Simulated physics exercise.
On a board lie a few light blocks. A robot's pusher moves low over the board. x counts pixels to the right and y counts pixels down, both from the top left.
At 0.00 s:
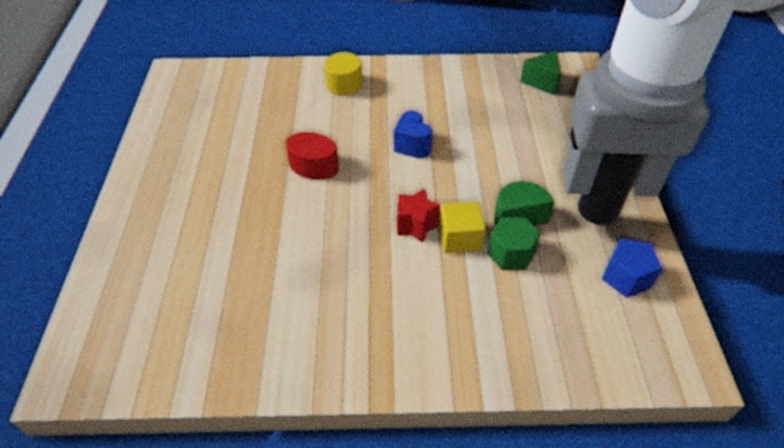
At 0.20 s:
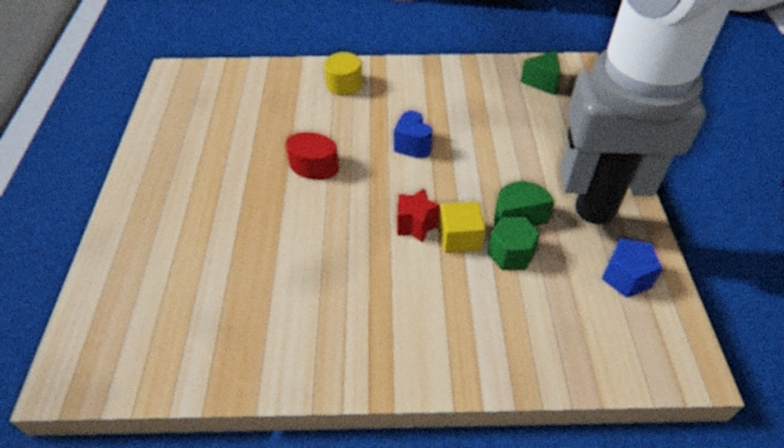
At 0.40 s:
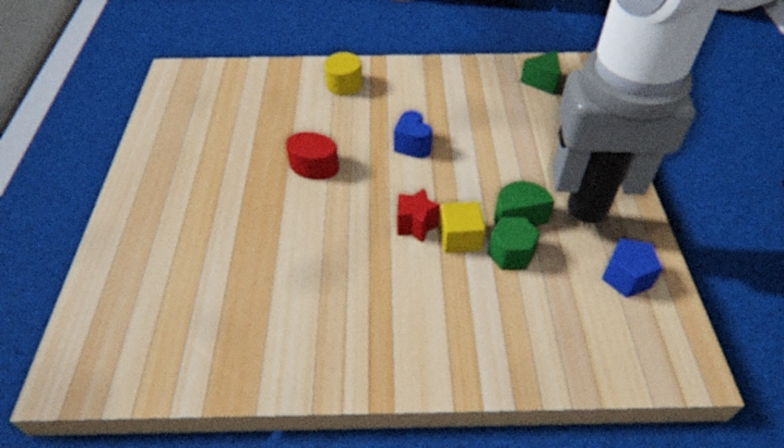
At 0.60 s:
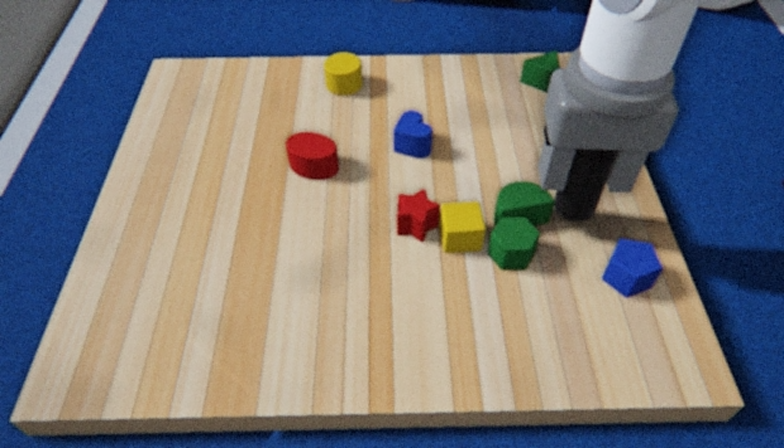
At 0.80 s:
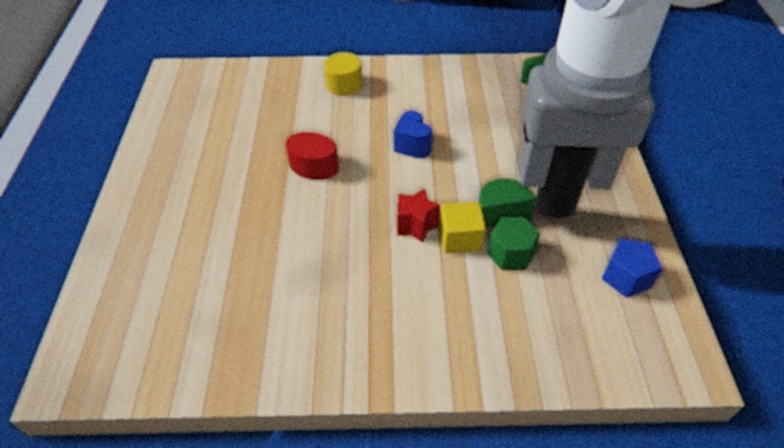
On a striped wooden board over a blue surface, red, yellow, green and blue blocks lie scattered, with a grey and white robot arm at the right. The arm's dark tip slides slowly left toward the green half-round block, then nudges it slightly left while the other blocks stay still.
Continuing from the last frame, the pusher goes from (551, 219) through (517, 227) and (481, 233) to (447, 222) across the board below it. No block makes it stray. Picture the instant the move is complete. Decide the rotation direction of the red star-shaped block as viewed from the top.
Viewed from overhead, the red star-shaped block winds up turned clockwise.
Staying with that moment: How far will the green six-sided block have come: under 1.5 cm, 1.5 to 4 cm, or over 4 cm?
Between 1.5 and 4 cm.
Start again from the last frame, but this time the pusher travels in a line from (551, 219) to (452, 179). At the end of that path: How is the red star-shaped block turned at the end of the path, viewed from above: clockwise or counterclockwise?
From above, it turns clockwise.
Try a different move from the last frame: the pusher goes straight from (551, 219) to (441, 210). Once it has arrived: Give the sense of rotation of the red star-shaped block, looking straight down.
It makes a clockwise turn.
On the path given first. One third of the way, pusher (520, 213); red star-shaped block (406, 206), turned 30° clockwise; yellow square piece (454, 215), turned 35° anticlockwise; green half-round block (476, 187), turned 35° clockwise; green six-sided block (510, 238), turned 15° anticlockwise.
Two thirds of the way, pusher (483, 219); red star-shaped block (397, 204), turned 50° clockwise; yellow square piece (438, 219), turned 40° anticlockwise; green half-round block (454, 183), turned 80° clockwise; green six-sided block (496, 245), turned 60° anticlockwise.
At the end, pusher (449, 207); red star-shaped block (384, 204), turned 70° clockwise; yellow square piece (418, 220), turned 50° anticlockwise; green half-round block (435, 169), turned 115° clockwise; green six-sided block (496, 245), turned 60° anticlockwise.
